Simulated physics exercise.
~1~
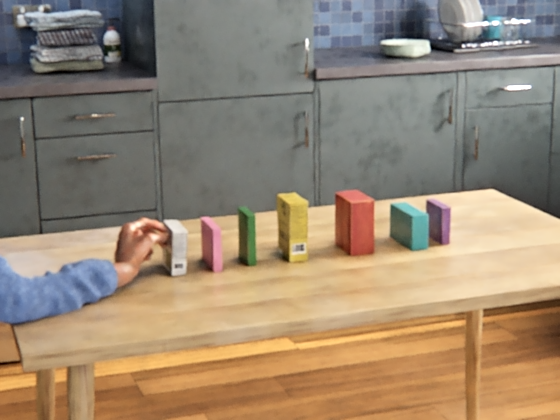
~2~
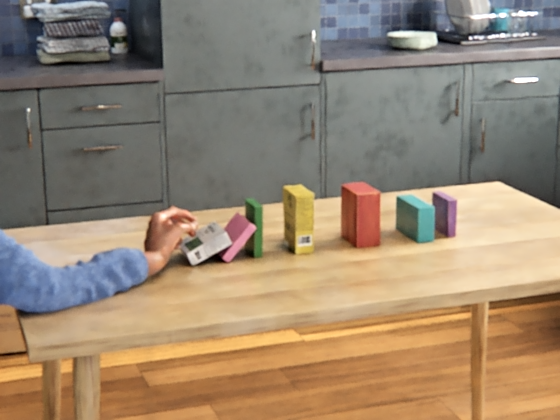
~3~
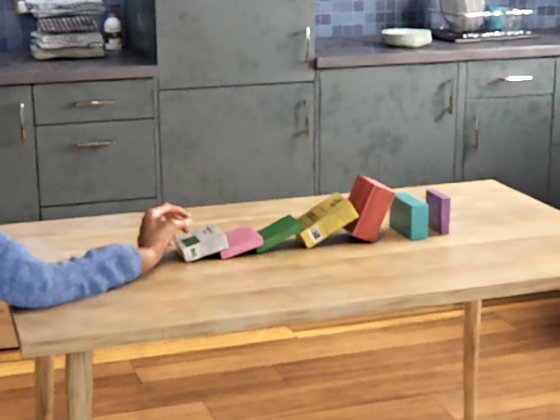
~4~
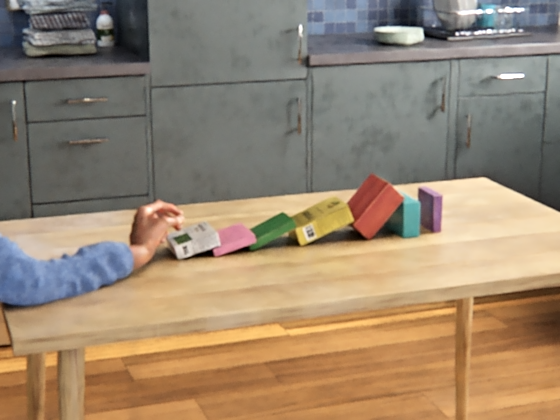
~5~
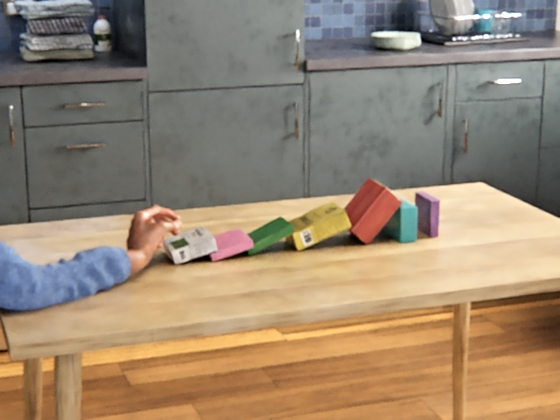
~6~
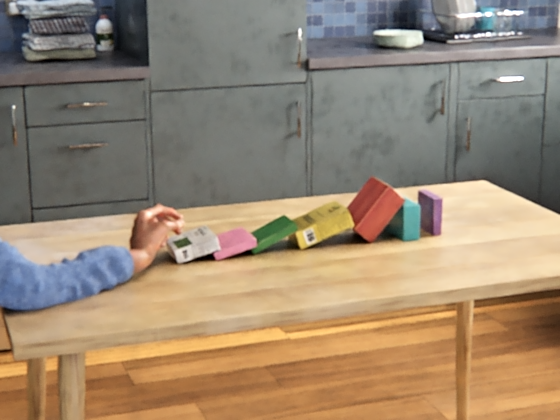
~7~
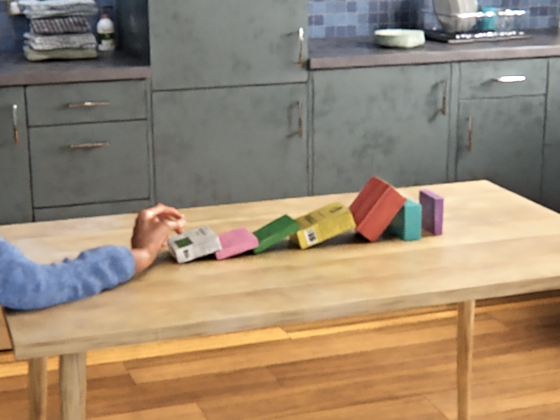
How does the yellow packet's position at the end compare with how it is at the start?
The yellow packet stands upright at the start, and by the end it has toppled to the right and is on its side.
